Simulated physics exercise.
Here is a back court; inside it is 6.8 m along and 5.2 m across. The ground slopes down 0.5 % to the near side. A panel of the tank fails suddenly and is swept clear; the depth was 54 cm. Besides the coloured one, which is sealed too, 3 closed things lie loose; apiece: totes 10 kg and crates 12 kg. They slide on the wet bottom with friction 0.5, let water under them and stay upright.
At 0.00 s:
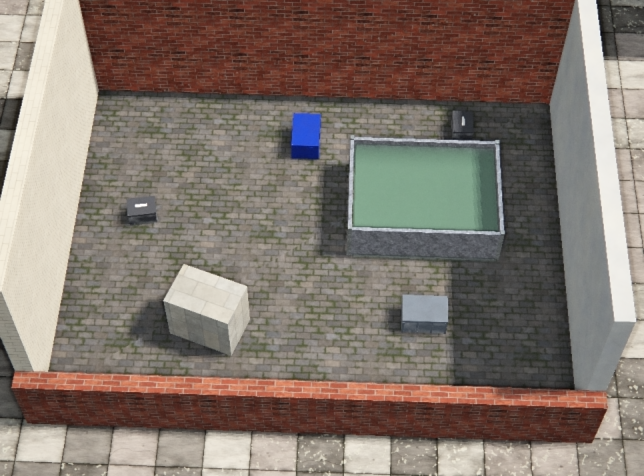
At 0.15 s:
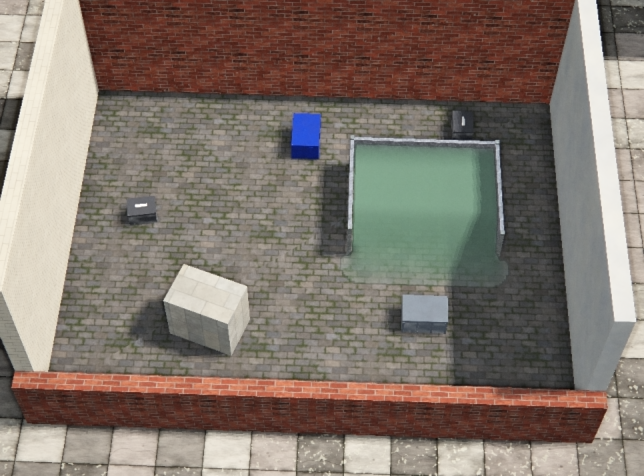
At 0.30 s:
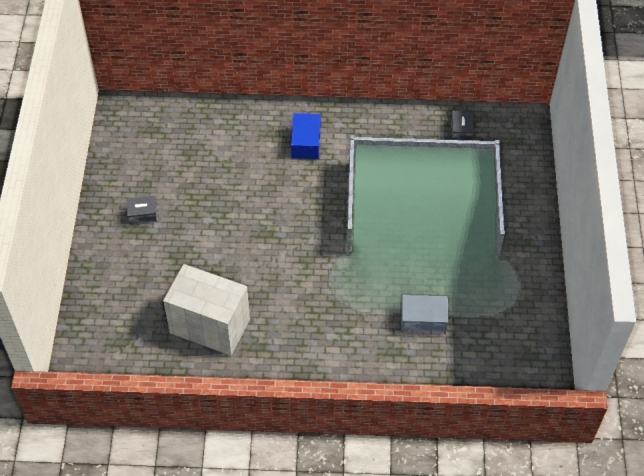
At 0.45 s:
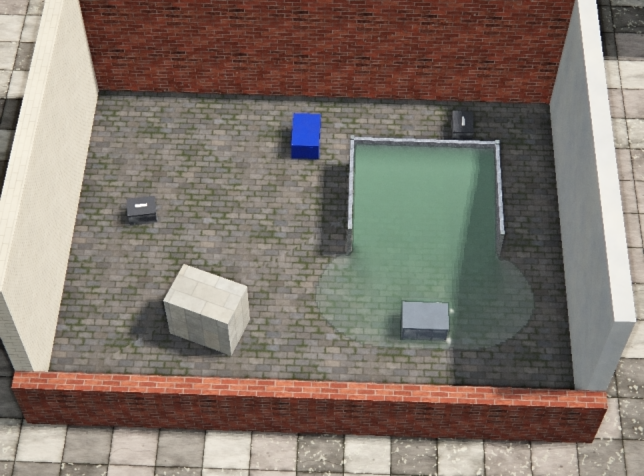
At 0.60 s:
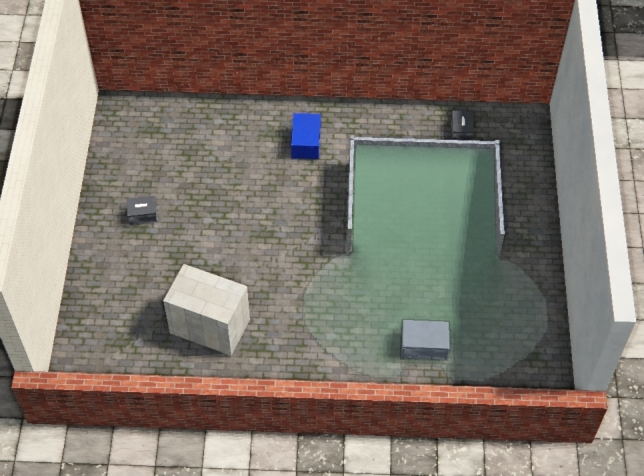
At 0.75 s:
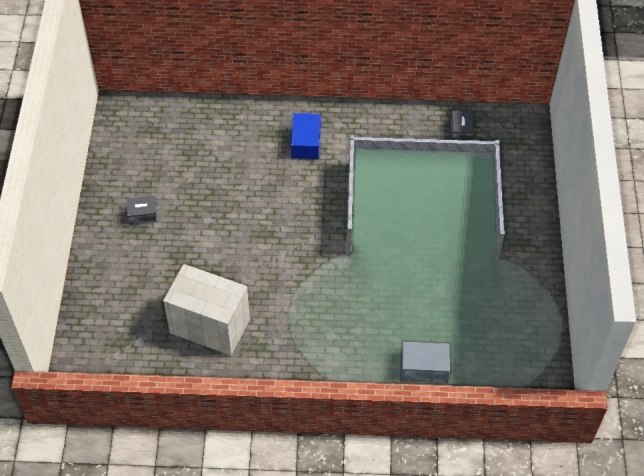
Green water spreads from the tank's open near side across the paving, pushing a grey box toward the low brick wall.
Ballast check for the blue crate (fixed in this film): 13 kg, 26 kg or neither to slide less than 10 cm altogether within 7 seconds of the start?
Verdict: The lower weight is enough.
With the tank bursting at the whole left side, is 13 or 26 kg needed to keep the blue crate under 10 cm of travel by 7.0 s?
In that case neither load is enough.
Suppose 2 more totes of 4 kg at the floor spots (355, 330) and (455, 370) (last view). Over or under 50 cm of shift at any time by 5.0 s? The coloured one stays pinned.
In that order: More, past it.
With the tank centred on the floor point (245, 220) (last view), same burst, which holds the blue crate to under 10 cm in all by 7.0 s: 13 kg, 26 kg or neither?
Then the lower weight is enough.
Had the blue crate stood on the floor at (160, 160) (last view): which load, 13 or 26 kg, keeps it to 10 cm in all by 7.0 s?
The smaller is enough.
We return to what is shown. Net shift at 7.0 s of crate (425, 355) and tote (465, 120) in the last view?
In turn: 200 cm, 20 cm.
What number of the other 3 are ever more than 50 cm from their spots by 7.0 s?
That makes 1.
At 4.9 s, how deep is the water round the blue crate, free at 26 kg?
About 1 cm.
After 1.4 s the blue crate would be 0 cm from its start with 13 kg and 0 cm from its start with 26 kg; 0 cm of water round it then.
After 3.1 s the blue crate would be 0 cm from its start with 13 kg and 0 cm from its start with 26 kg; 0 cm of water round it then.
After 4.9 s the blue crate would be 0 cm from its start with 13 kg and 0 cm from its start with 26 kg; 1 cm of water round it then.
After 7.0 s the blue crate would be 0 cm from its start with 13 kg and 0 cm from its start with 26 kg; 4 cm of water round it then.
